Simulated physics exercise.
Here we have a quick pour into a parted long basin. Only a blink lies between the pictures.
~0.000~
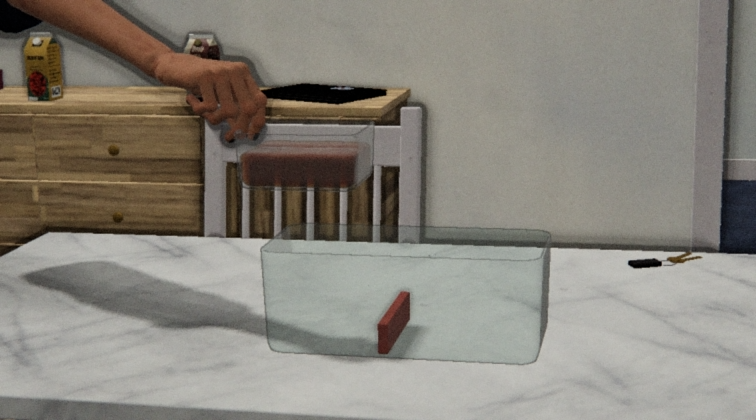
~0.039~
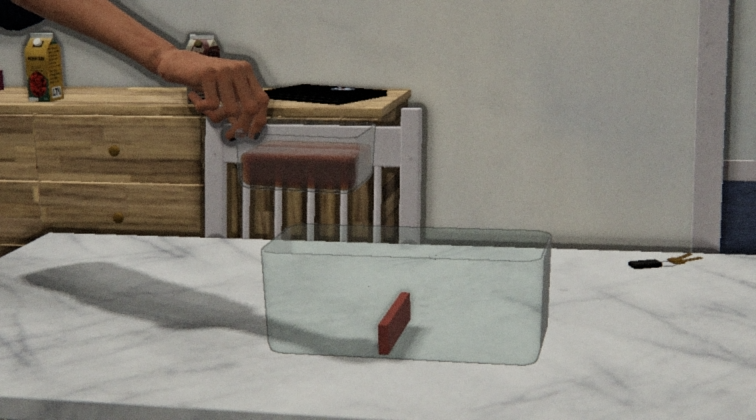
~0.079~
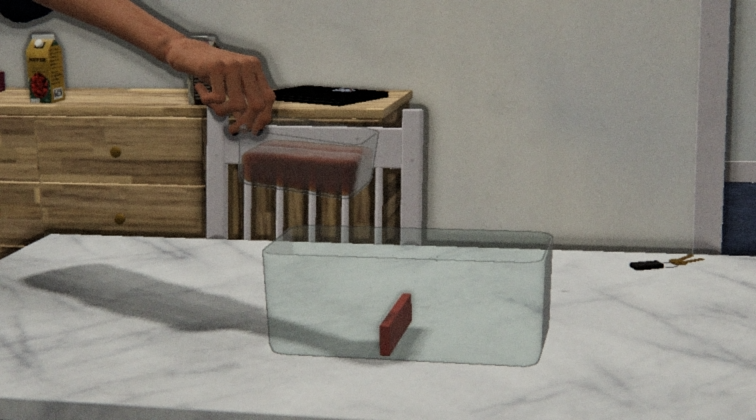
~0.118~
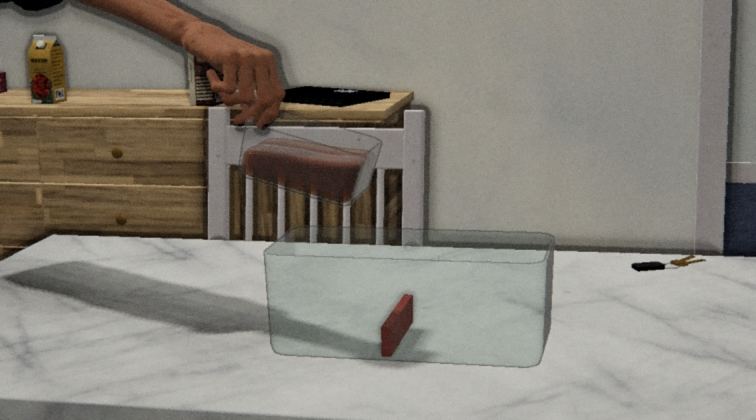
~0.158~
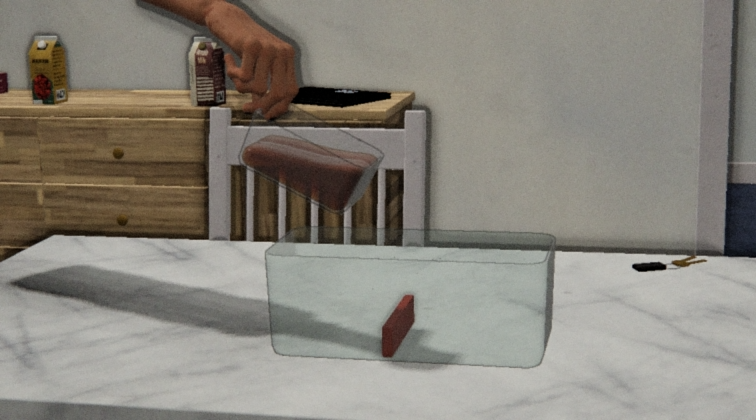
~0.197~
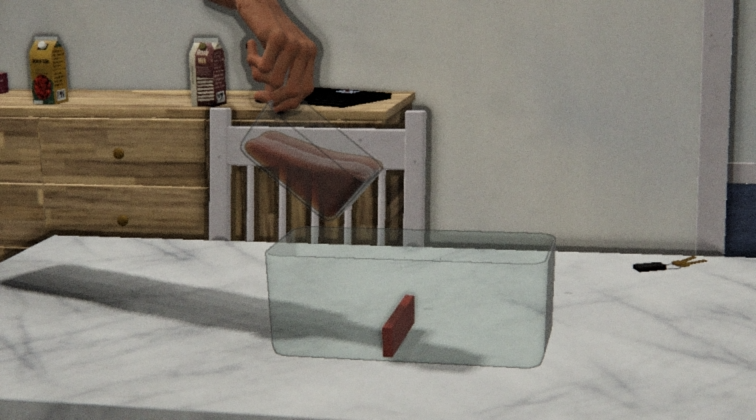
A clear container of reddish-brown tea tilted steadily down to the right above a long glass basin with a small red divider, as a hand over it moved rightward and the liquid shifted inside.
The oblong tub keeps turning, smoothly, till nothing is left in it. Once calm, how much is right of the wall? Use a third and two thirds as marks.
It comes to from a third to two thirds.
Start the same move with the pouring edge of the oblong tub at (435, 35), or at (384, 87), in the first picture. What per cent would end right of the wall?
Near 75 % and 70 %.
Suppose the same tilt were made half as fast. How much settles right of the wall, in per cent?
Near 65 %.
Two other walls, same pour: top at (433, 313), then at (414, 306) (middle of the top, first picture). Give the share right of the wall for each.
In turn 25 and 15 in a hundred.
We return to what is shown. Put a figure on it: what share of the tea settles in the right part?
It comes to 50 per cent or so.
By 0.44 s the tilt is 109° and 10 per cent is still to pour, 34 is left of the wall and 39 right of it.
By 0.61 s the tilt is 112° and 1 per cent is still to pour, 45 is left of the wall and 49 right of it.
By 0.79 s the tilt is 112° and 0 per cent is still to pour, 46 is left of the wall and 50 right of it.
By 0.99 s the tilt is 112° and 0 per cent is still to pour, 47 is left of the wall and 50 right of it.
At rest 47 per cent lies left of the wall, 50 right of it and 3 outside.
